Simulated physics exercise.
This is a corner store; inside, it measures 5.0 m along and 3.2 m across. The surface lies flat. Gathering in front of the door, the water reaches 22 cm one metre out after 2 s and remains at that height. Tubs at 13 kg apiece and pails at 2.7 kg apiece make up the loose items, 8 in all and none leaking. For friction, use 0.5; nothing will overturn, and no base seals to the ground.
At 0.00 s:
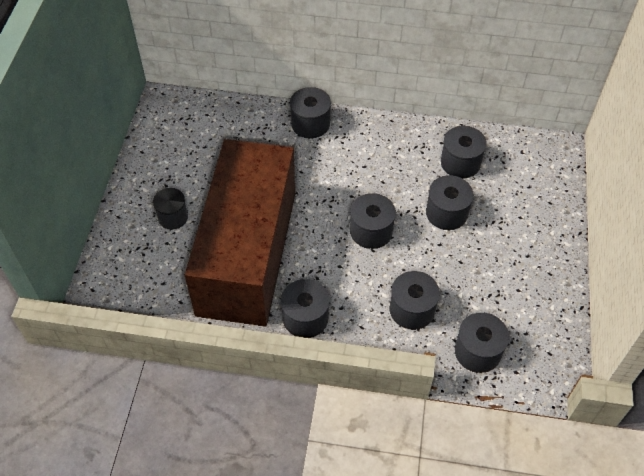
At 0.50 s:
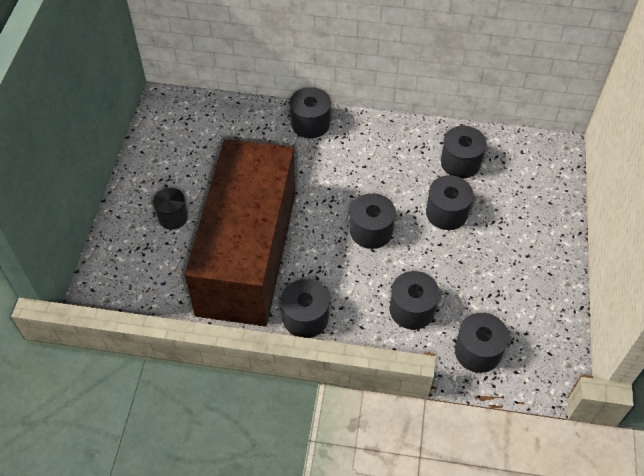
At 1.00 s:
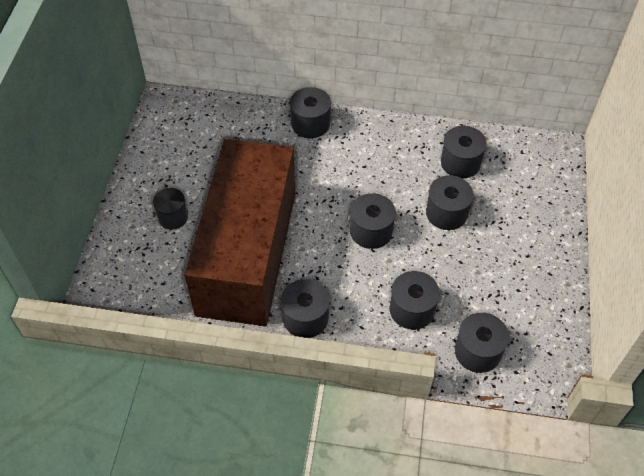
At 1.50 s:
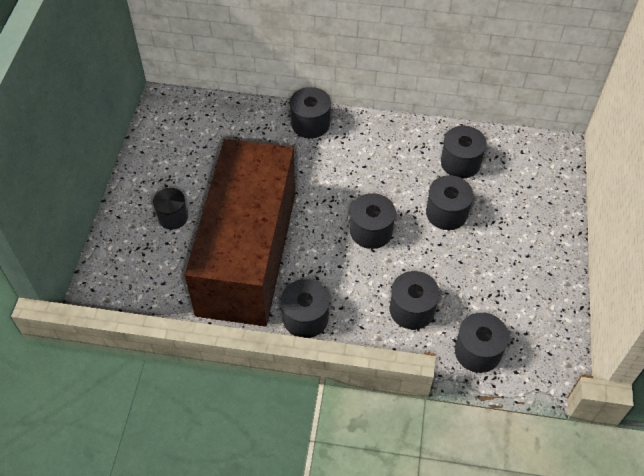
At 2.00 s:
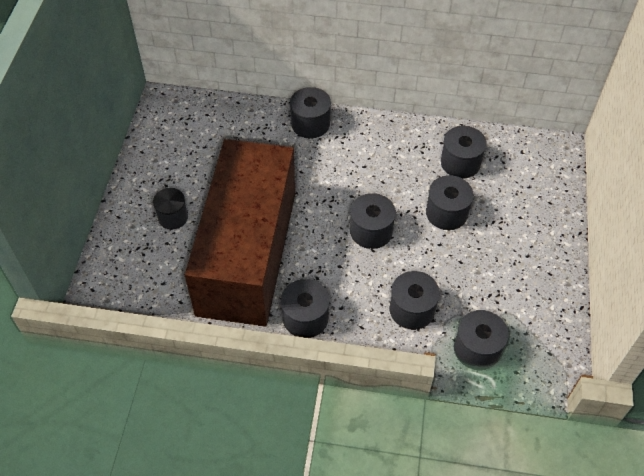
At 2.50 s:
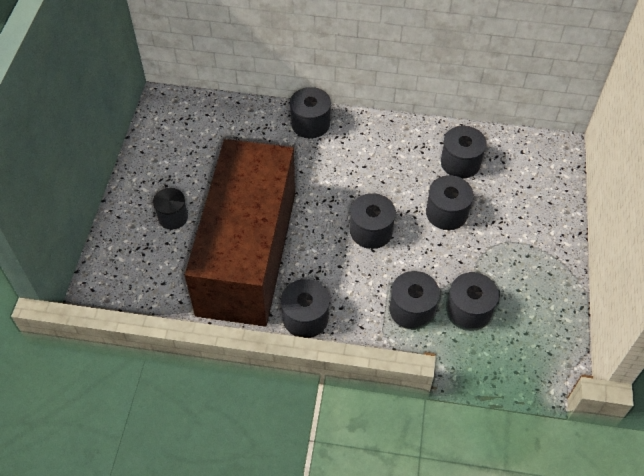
A long rust-brown block stands left of centre on the speckled floor of a small walled room, seen from a high, fixed viewpoint. Dark grey cylinders with hollow tops are scattered around it, mostly to the right, between a green left wall and a low pale front wall with a gap. Greenish water spreads across the paving outside, then enters through the gap, and the nearest cylinder slides inward beside another.
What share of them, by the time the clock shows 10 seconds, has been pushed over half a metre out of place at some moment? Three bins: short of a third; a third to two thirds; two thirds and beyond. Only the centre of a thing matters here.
Bin: A third to two thirds.
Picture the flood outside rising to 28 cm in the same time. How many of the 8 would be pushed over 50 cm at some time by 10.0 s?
Result: 5.
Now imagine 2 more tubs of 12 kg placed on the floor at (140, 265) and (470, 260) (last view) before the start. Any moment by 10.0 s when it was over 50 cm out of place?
In turn: Within the mark, beyond the mark.
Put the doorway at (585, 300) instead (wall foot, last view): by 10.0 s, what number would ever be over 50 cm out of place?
Then the count would be 5.
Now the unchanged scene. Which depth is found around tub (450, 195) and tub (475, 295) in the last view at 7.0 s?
8 and 15 cm.
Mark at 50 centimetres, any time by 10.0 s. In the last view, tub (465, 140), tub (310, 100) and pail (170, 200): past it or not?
Result, in turn: Exceeded / exceeded / exceeded.
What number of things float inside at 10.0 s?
At that point I count 5.
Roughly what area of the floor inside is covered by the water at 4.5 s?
Roughly 8.0 m2 of it is wet.
After 3.5 s 1 of 8 are over 50 cm from their spots; 0 afloat.
After 4.5 s 2 of 8 are over 50 cm from their spots; 0 afloat.
After 7.0 s 4 of 8 are over 50 cm from their spots; 3 afloat.
After 10.0 s 5 of 8 are over 50 cm from their spots, and 5 have been at some point; 5 afloat.
